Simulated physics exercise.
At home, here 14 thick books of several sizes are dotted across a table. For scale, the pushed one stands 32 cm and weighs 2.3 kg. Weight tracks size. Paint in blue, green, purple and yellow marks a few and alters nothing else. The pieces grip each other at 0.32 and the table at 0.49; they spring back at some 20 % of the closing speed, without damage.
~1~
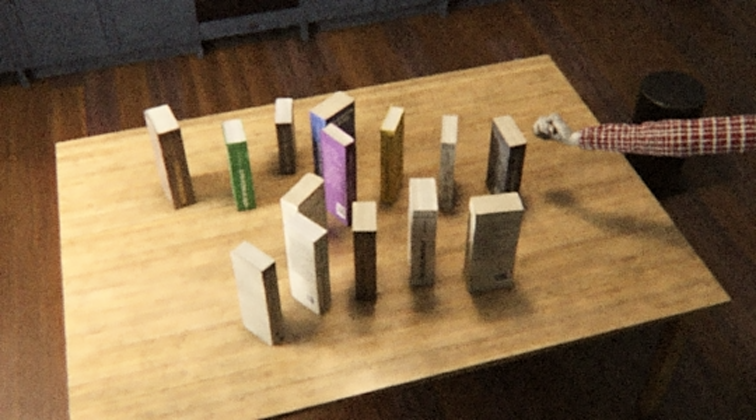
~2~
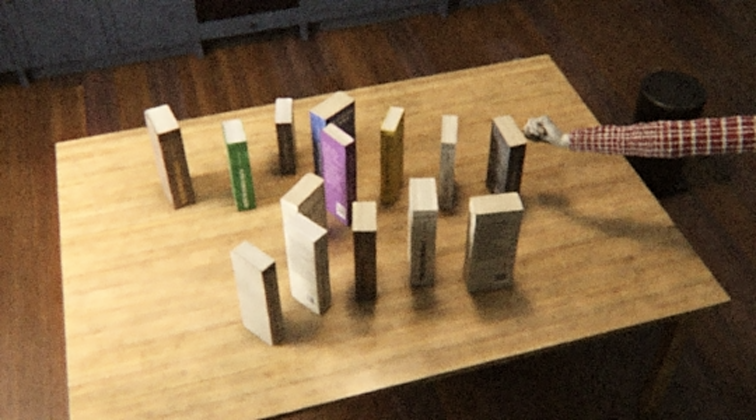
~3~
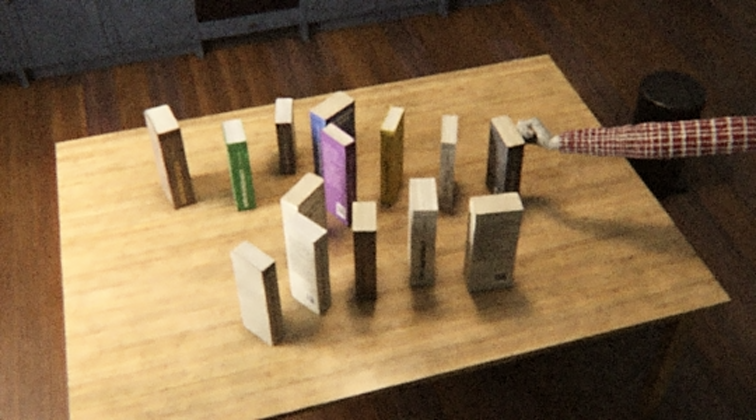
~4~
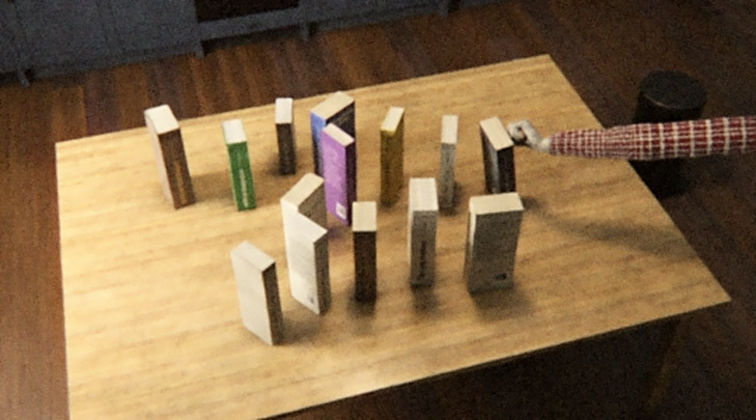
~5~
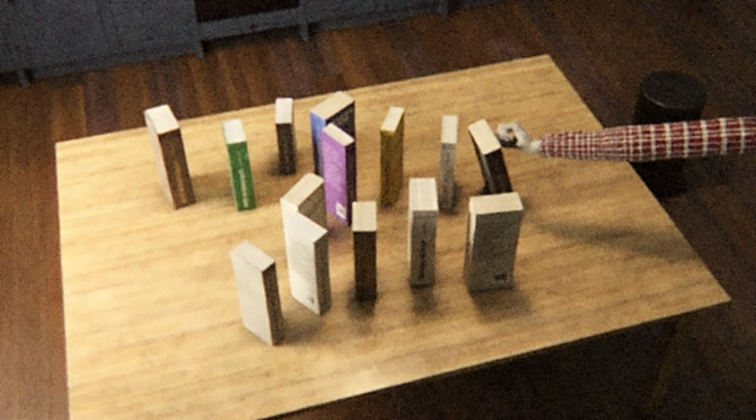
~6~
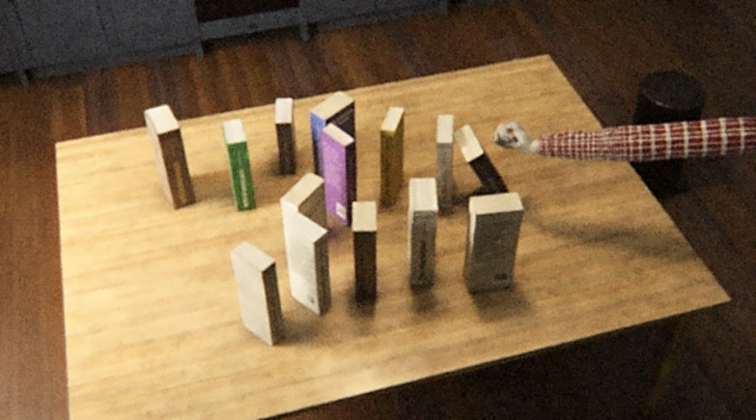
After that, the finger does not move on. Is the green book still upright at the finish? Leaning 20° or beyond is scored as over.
Yes.
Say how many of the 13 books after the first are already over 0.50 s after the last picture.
I make it 3 by that time.
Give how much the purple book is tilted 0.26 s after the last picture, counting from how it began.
Near 0 degrees from where it started.
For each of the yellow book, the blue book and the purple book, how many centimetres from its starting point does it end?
Shift in cm - yellow: 20; blue: 30; purple: 0.
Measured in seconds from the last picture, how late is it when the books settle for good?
At about 1.0 s.
Then, 0.26 s on from the sixth picture, 1 of the 13 other books over; green book unmoved; yellow book tipped 6°.
Then, 0.50 s on from the sixth picture, 3 of the 13 other books over; green book unmoved; yellow book tipped 48°.
Then, 0.70 s on from the sixth picture, 4 of the 13 other books over; green book unmoved; blue book lying flat.
Finally, 4 of the 13 other books over; green book unmoved; blue book lying flat; yellow book tipped 75°. Nine left standing. Seen by the last camera, middles, green book near (239, 166), blue book near (300, 137).
